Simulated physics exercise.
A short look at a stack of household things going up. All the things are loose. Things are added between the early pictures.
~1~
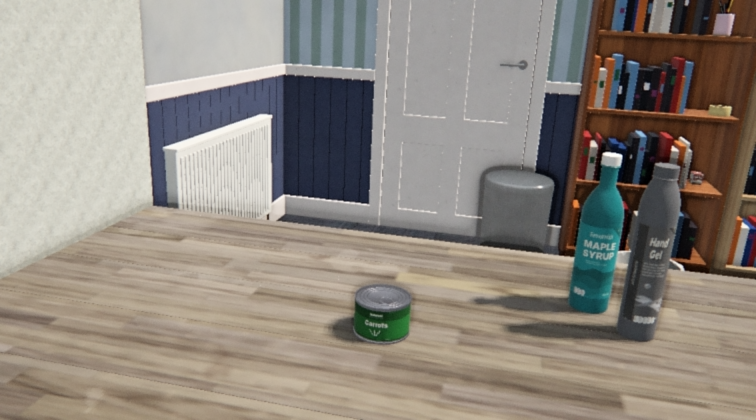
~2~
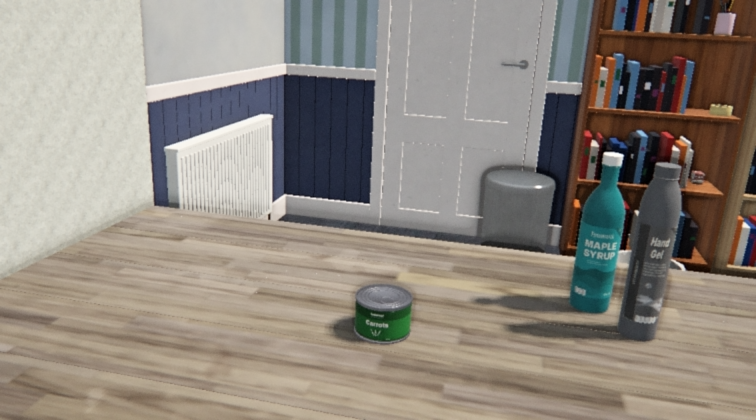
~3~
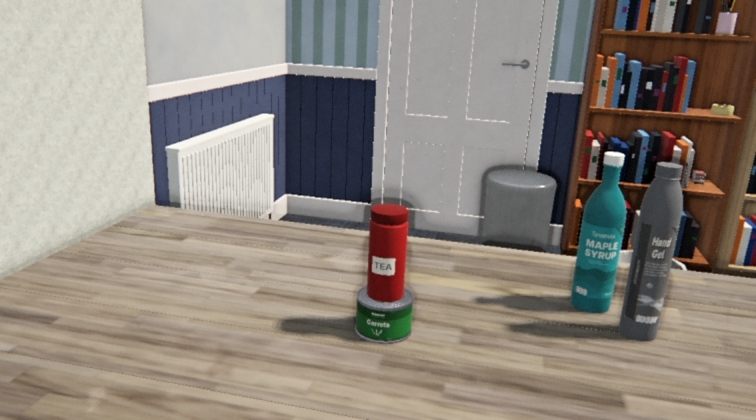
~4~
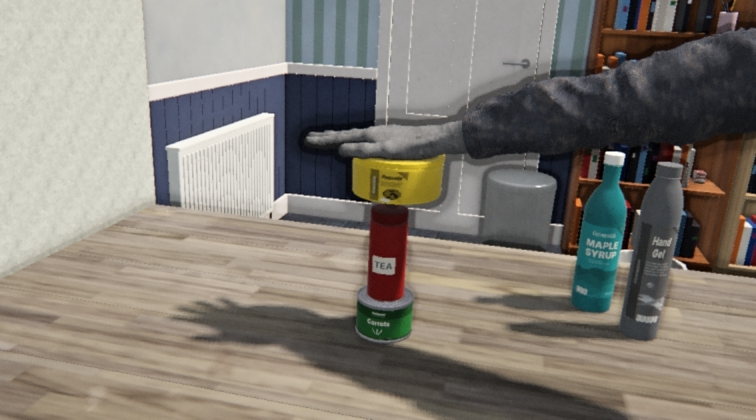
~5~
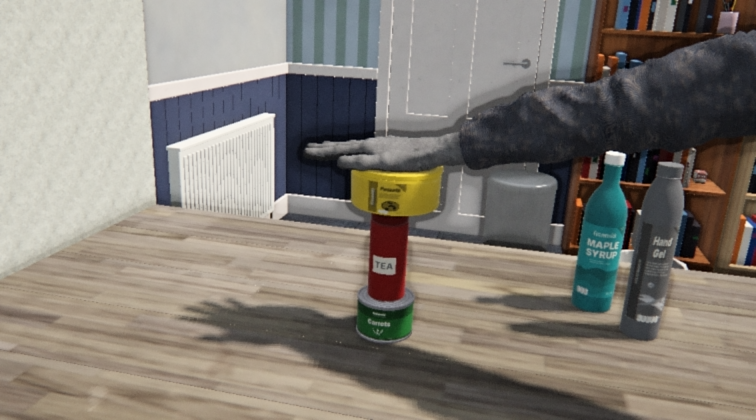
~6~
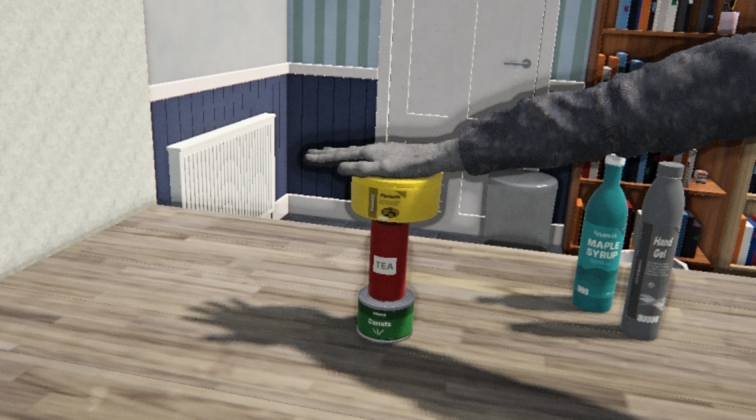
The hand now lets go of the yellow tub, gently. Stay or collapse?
The pile holds.
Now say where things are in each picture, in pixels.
The last thing is not in view yet; grey bottle (650, 253), in the first frame.
The last thing is not in view yet; green tub (383, 313), in the second frame.
The last thing is not in view yet; grey bottle (653, 253), in the third frame.
On its way; yellow tub (398, 172); green tub (384, 312), in the fourth frame.
On its way; yellow tub (396, 184); grey bottle (654, 252), in the fifth frame.
Set down, still held; yellow tub (396, 190); green tub (386, 312), in the sixth frame.
Then, 0.20 s later than the last frame, all is still.
Then, 0.40 s later than the last frame, yellow tub resting near (396, 190).
When it is over, all 5 as before. End places, in pixels of the last picture, yellow tub near (396, 190). The pile keeps its balance.
